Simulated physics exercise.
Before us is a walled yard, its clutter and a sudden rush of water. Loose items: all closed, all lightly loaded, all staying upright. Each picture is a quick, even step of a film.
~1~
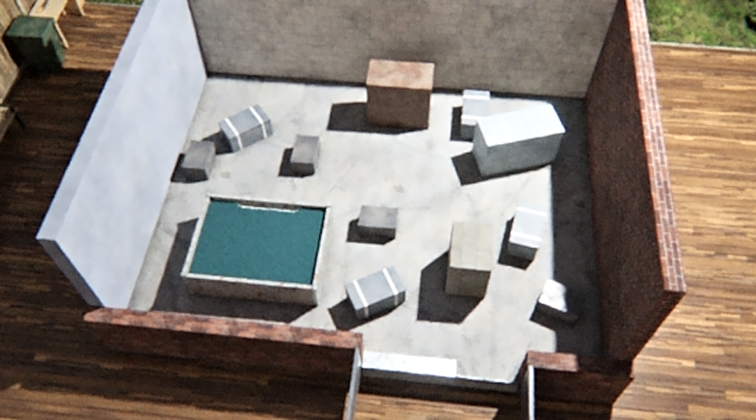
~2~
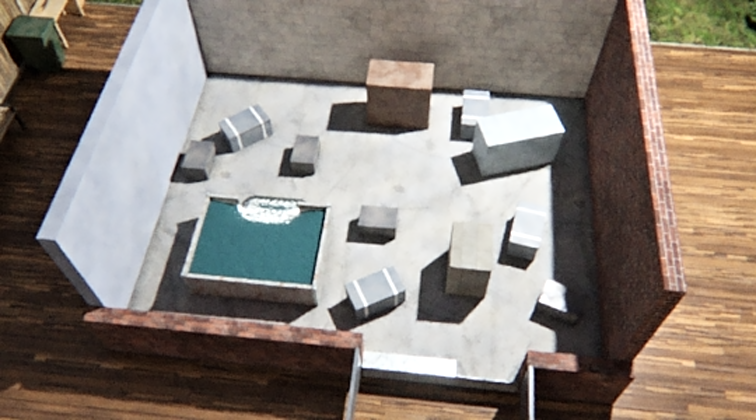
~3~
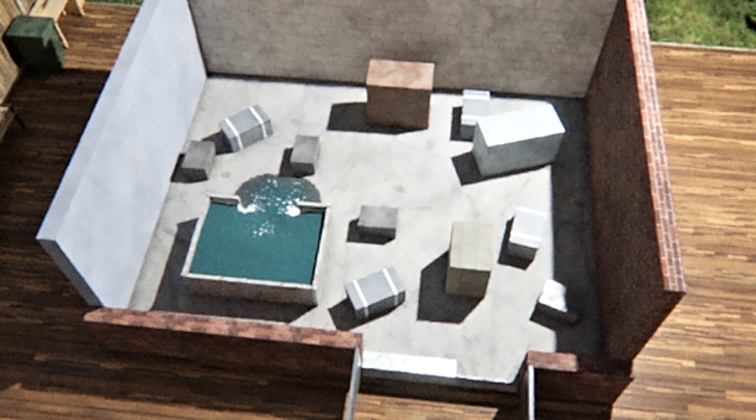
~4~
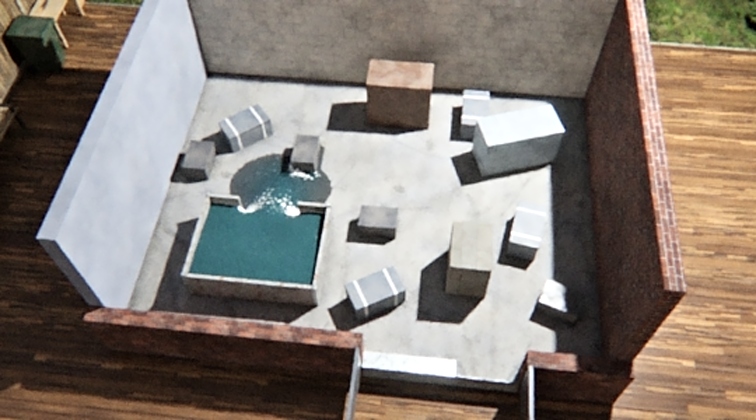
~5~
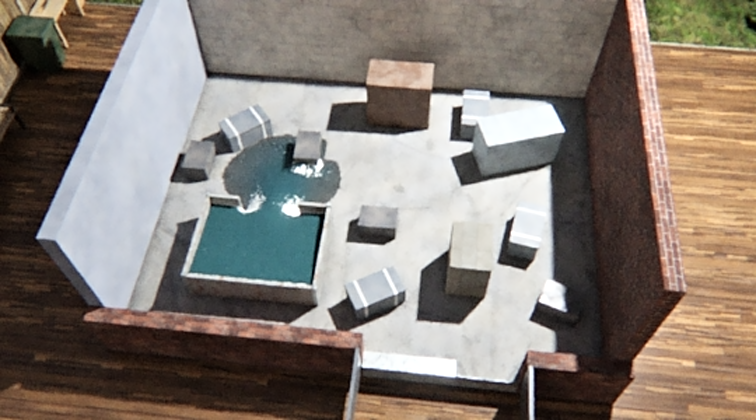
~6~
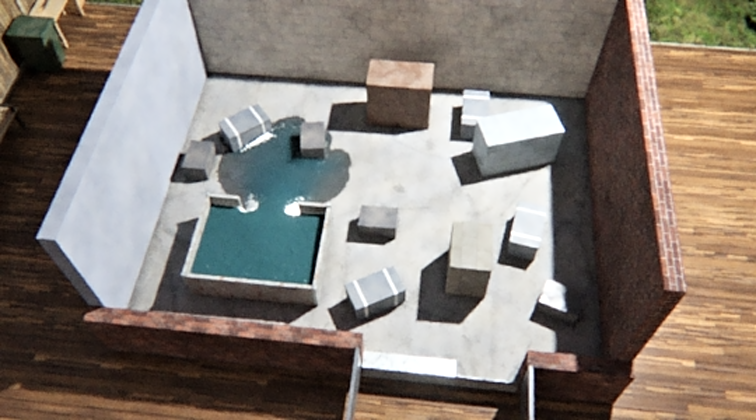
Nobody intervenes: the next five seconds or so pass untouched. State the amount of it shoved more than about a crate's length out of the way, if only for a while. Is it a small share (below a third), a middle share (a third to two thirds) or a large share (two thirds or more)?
A middle share, a third to two thirds.
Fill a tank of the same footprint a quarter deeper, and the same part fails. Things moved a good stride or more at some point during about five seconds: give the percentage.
Something like 50 % of the loose things.
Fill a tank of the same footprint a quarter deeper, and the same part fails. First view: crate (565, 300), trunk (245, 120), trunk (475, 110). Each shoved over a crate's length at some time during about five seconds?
Fell short, went the distance, went the distance.
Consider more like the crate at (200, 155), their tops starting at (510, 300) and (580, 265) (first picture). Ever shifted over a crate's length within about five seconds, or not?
Result by copy: Didn't cover it; didn't cover it.
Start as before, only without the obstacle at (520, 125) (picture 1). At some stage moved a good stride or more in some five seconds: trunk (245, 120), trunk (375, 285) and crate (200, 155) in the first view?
No. 1 got relocated, no. 2 remained in place, no. 3 got relocated.
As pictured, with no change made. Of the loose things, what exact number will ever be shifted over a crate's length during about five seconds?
Number: 4.
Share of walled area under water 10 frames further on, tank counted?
I'd put it near 35 percent.
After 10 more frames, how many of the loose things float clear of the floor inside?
Count: 2.
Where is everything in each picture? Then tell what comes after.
The first frame shows a crate at (305, 149), on the bottom; a trunk at (244, 121), on the bottom; 0 of 8 have shifted.
The second frame shows a crate at (305, 149) rests on the ground; a trunk at (244, 121), on the bottom; 0 of 8 have shifted.
The third frame shows a crate at (305, 149), on the bottom; a trunk at (244, 121), on the bottom; 0 of 8 have shifted.
The fourth frame shows a crate at (305, 149) rests on the ground; a trunk at (244, 121), on the bottom; 0 of 8 have shifted.
The fifth frame shows a crate at (307, 144) rests on the ground, close to its start; a trunk at (244, 121), on the bottom; 1 of 8 have shifted.
The sixth frame shows a crate at (313, 135), on the bottom, a stride from its start; a trunk at (244, 121), on the bottom; 1 of 8 have shifted.
A moment on, 1 of 8 are well off their spots; 0 afloat.
Next, 2 of 8 are well off their spots; 2 afloat.
Later, 2 of 8 are well off their spots; 2 afloat.
In the end, 3 of 8 are well off their spots, and 4 have been at some point; 3 afloat.
